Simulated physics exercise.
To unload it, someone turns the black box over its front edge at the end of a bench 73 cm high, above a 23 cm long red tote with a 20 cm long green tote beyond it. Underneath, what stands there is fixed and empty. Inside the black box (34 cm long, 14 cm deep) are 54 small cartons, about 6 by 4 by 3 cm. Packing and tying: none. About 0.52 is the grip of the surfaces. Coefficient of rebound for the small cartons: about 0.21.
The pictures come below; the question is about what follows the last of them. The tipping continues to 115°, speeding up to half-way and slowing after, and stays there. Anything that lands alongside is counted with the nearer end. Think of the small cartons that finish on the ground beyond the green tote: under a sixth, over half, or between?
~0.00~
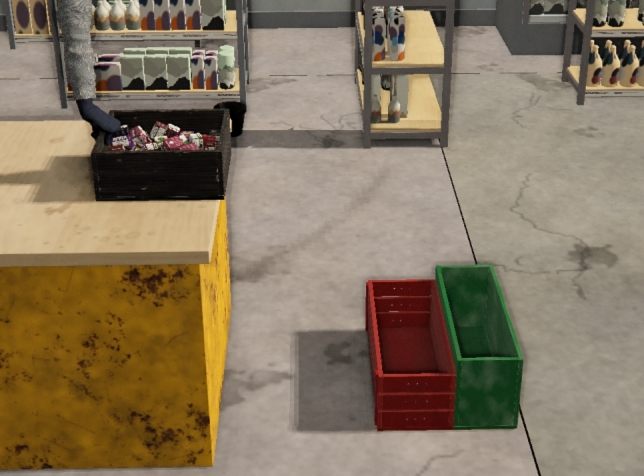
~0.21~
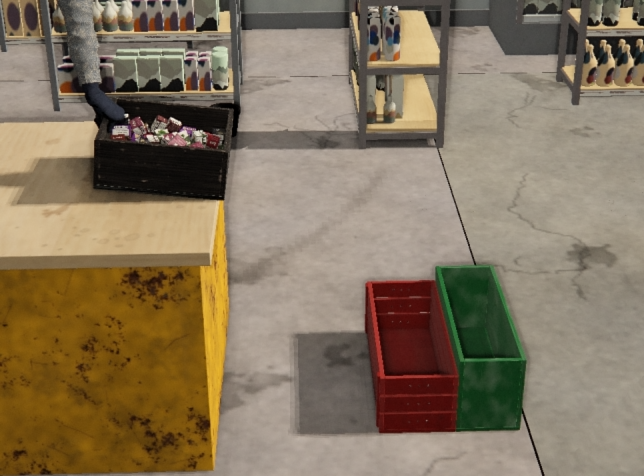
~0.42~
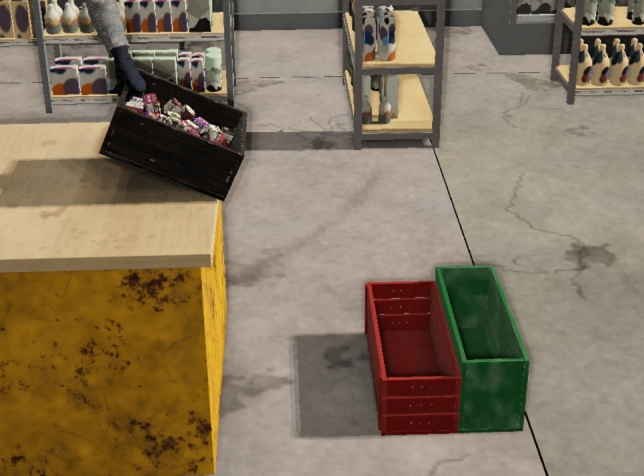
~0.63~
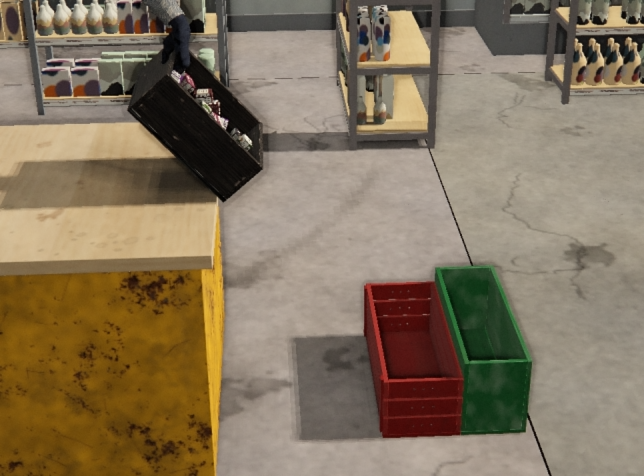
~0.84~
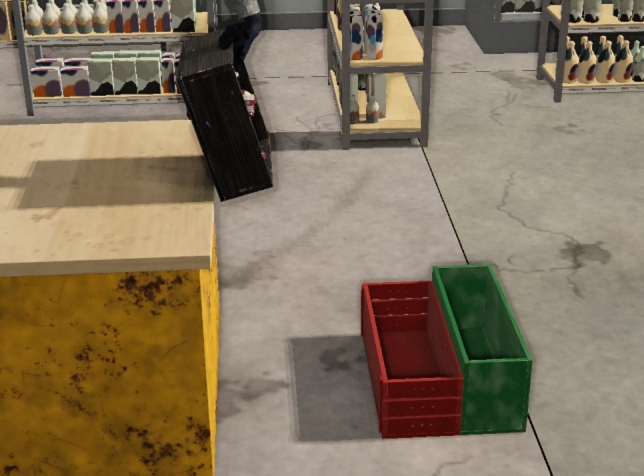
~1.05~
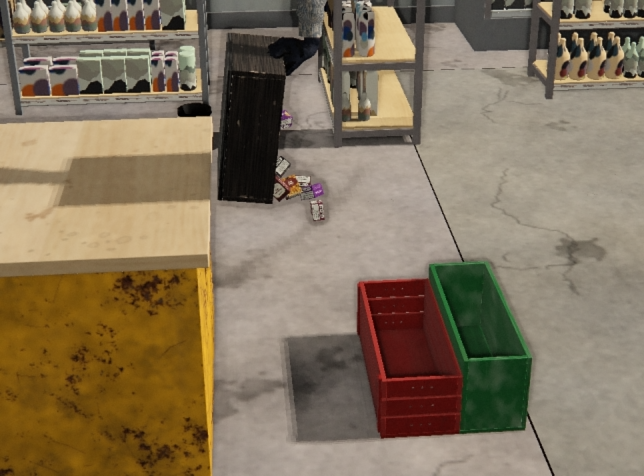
Below one sixth of the load, on the ground beyond the green tote.
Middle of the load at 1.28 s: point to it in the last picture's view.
Near pixel (280, 168).
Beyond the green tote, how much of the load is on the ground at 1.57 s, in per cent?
Estimated fraction: Some 0 percent.
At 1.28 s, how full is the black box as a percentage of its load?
Roughly 60 per cent is still inside.
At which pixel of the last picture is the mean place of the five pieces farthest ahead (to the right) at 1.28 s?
Their mean place is roughly (346, 343) in the last picture.
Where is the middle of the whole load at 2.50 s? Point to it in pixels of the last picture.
Somewhere near (330, 376) in pixels.
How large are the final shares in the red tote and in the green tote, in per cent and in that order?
Roughly 5 % for the first place and 0 % for the second.
After 1.28 s, tilt 113°; 33 still in the black box, 2 on the ground short of the red tote and 19 in the air.
After 1.57 s, tilt 115°; 12 still in the black box, 2 in the red tote, 20 on the ground short of the red tote and 20 in the air.
After 1.98 s, tilt 115°; 8 still in the black box, 3 in the red tote, 41 on the ground short of the red tote and 2 in the air.
Final count (at 2.50 s), 2 still in the black box, 3 in the red tote and 49 on the ground short of the red tote. Asked share, 0 of 54, 0 per cent.
